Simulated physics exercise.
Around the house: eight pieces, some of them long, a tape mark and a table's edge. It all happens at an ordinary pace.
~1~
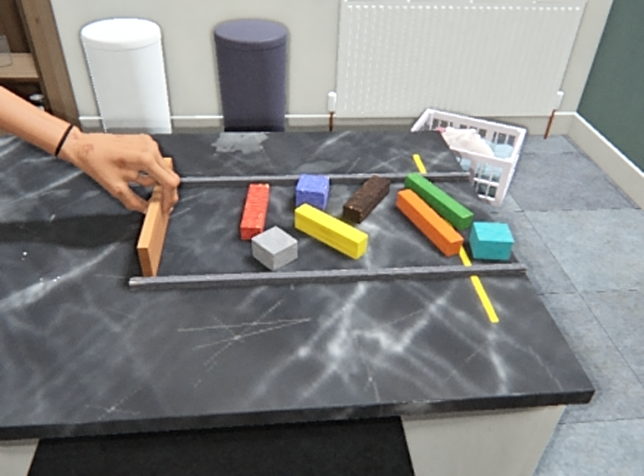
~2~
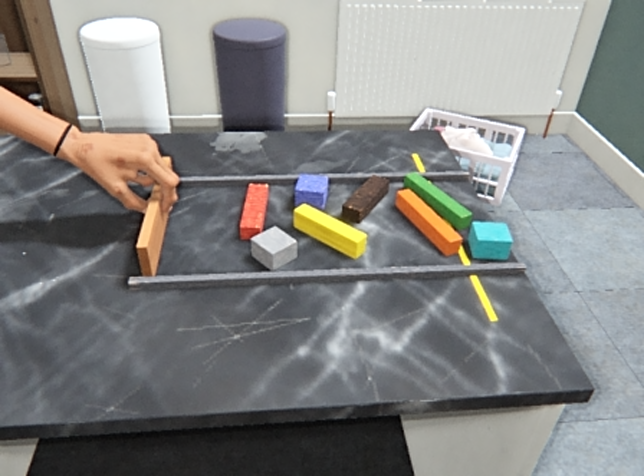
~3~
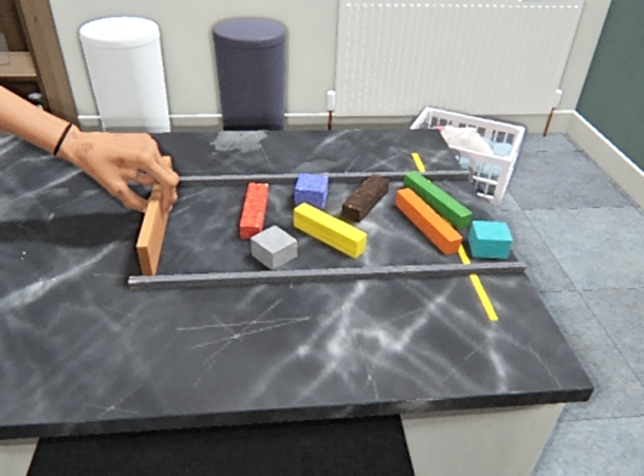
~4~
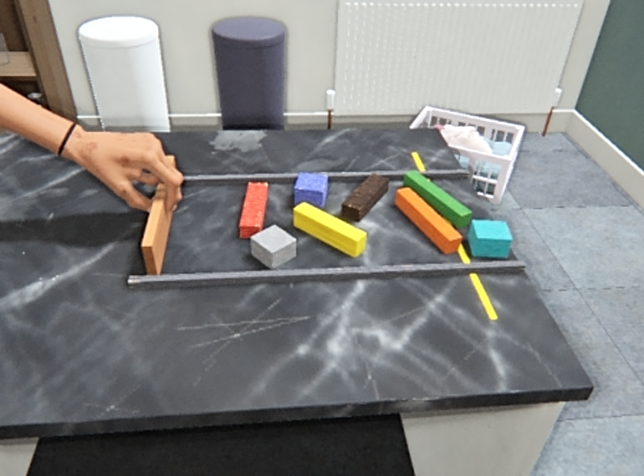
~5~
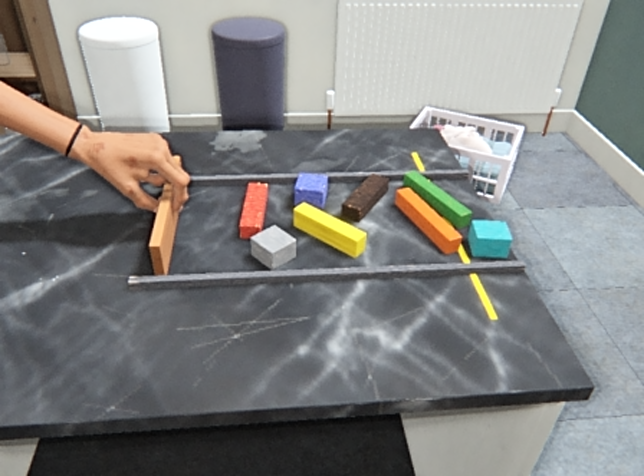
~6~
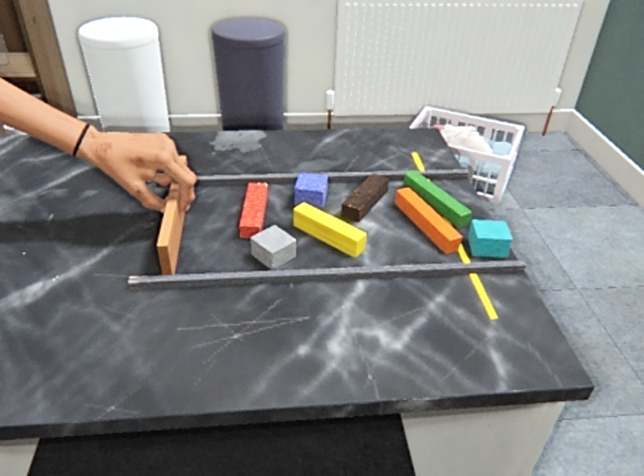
A hand holding a wooden board upright kept it nearly still at first, then slid it slightly right between two rails, while the colourful blocks ahead of it stayed where they were on the dark countertop.
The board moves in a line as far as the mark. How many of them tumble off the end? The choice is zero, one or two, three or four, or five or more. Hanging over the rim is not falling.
The number that fall off is three or four.
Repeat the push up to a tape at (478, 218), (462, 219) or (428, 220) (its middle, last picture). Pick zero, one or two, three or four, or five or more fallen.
Taking them in turn, 5 or more; three to four; just one or two.
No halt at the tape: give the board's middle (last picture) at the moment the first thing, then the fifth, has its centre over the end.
At (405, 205) for the first, at (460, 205) for the fifth.
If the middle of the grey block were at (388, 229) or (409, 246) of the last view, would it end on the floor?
The grey block does not fall; does not fall.
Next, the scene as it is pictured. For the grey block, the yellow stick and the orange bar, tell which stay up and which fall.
The grey block remains up, the yellow stick survives, the orange bar falls.
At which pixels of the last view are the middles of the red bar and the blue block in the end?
The red bar stops around (450, 203); the blue block around (466, 185).
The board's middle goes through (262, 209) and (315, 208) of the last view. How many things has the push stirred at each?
First 2, then 5.
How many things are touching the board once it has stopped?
It touches 2.
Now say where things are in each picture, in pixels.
The first frame shows turquoise block (491, 241); green bar (437, 200); orange bar (428, 221); board (159, 214); tape (447, 222).
The second frame shows green bar (436, 200); board (158, 213).
The third frame shows orange bar (427, 220); blue block (312, 192).
The fourth frame shows turquoise block (489, 239); yellow stick (329, 229).
The fifth frame shows green bar (435, 198); black bar (366, 197).
The sixth frame shows turquoise block (489, 239); green bar (435, 198); orange bar (426, 219); board (176, 212); tape (446, 219).
Soon after, none off yet; turquoise block at rest near (489, 239); green bar at rest near (435, 198); orange bar at rest near (426, 219).
Then, none off yet; turquoise block at rest near (489, 239); green bar moved a little near (445, 197); orange bar moved a little near (440, 218).
By the end, the number that fall off is three or four; fallen, black bar, orange bar, green bar and turquoise block.
